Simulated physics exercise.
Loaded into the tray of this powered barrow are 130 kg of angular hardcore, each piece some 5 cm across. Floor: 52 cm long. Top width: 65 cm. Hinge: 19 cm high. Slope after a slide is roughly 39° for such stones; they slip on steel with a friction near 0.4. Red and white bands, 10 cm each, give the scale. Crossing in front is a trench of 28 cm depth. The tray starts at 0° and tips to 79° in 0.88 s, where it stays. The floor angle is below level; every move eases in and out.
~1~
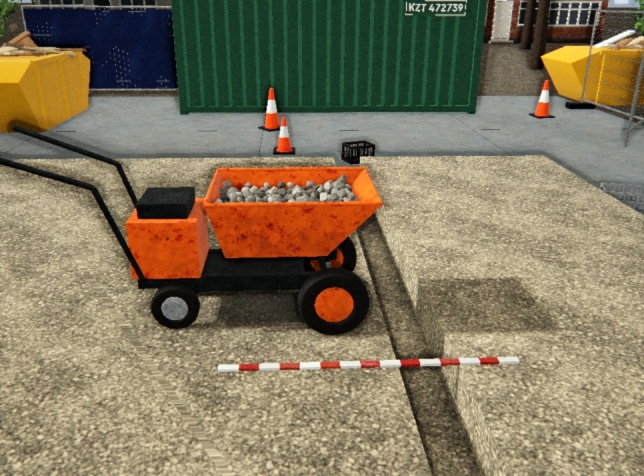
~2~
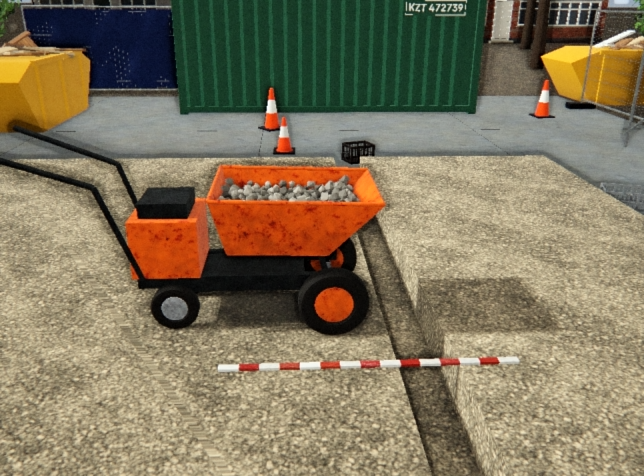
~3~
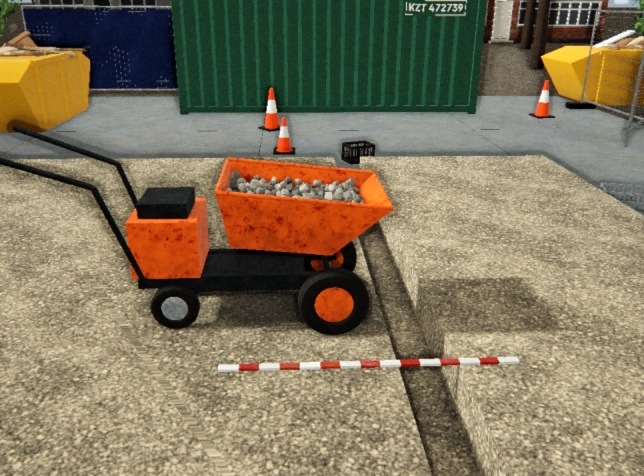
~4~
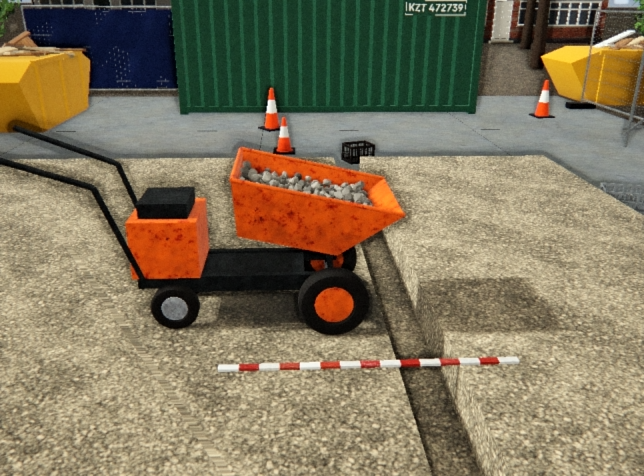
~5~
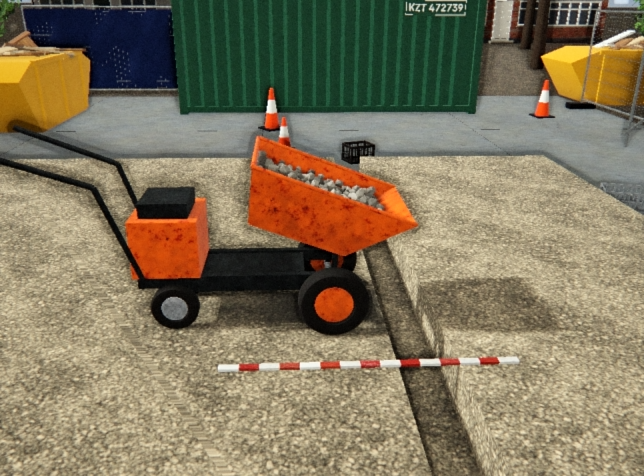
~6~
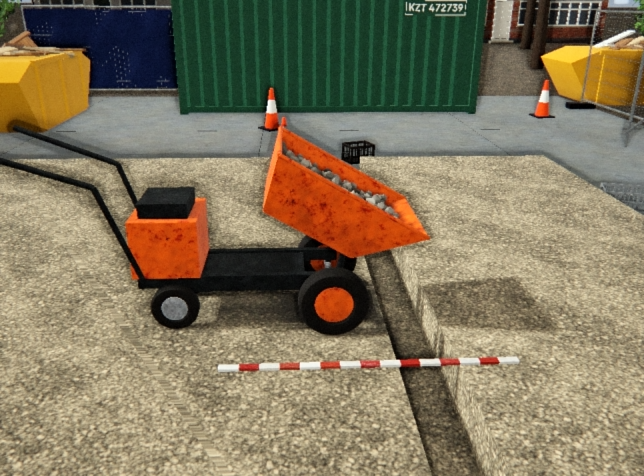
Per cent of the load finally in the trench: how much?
Approx. 1 %.
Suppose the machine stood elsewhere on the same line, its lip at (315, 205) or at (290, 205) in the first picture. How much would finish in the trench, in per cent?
Result: Close to 95 then close to 60 per cent.
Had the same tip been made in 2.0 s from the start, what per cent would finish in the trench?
About 0 percent, I'd say.
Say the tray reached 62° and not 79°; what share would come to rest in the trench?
Near 10 per cent then.
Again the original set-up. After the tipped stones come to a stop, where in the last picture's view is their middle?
In the last view, about (482, 301).
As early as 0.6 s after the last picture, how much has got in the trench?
By that moment, roughly 0 per cent of the load.
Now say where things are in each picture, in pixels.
The tray is at 0°, its lip at (382, 203); the top of the load is at (313, 188), in the first picture.
Lip at (385, 205), floor tilted 2°, highest stones at (291, 189), in the second picture.
The tray is at 6°, its lip at (393, 208); the top of the load is at (252, 183), in the third picture.
The tray is at 13°, its lip at (404, 215); the top of the load is at (251, 173), in the fourth picture.
Lip at (417, 225), floor tilted 21°, highest stones at (267, 163), in the fifth picture.
Lip at (429, 238), floor tilted 30°, highest stones at (285, 154), in the sixth picture.
Then, 0.3 s after the last picture the floor is at 67°, 100 % in the tray; the foremost stones are at (446, 277).
Then, 0.6 s after the last picture the floor is at 79°, 63 % in the tray, 37 % past the trench; the foremost stones are at (527, 309).
Then, 1.0 s after the last picture the floor is at 79°, 38 % in the tray, 1 % in the trench, 61 % past the trench; the foremost stones are at (610, 299).
Then, 2.9 s after the last picture the floor is at 79°, 37 % in the tray, 1 % in the trench, 62 % past the trench; the foremost stones are at (643, 290).
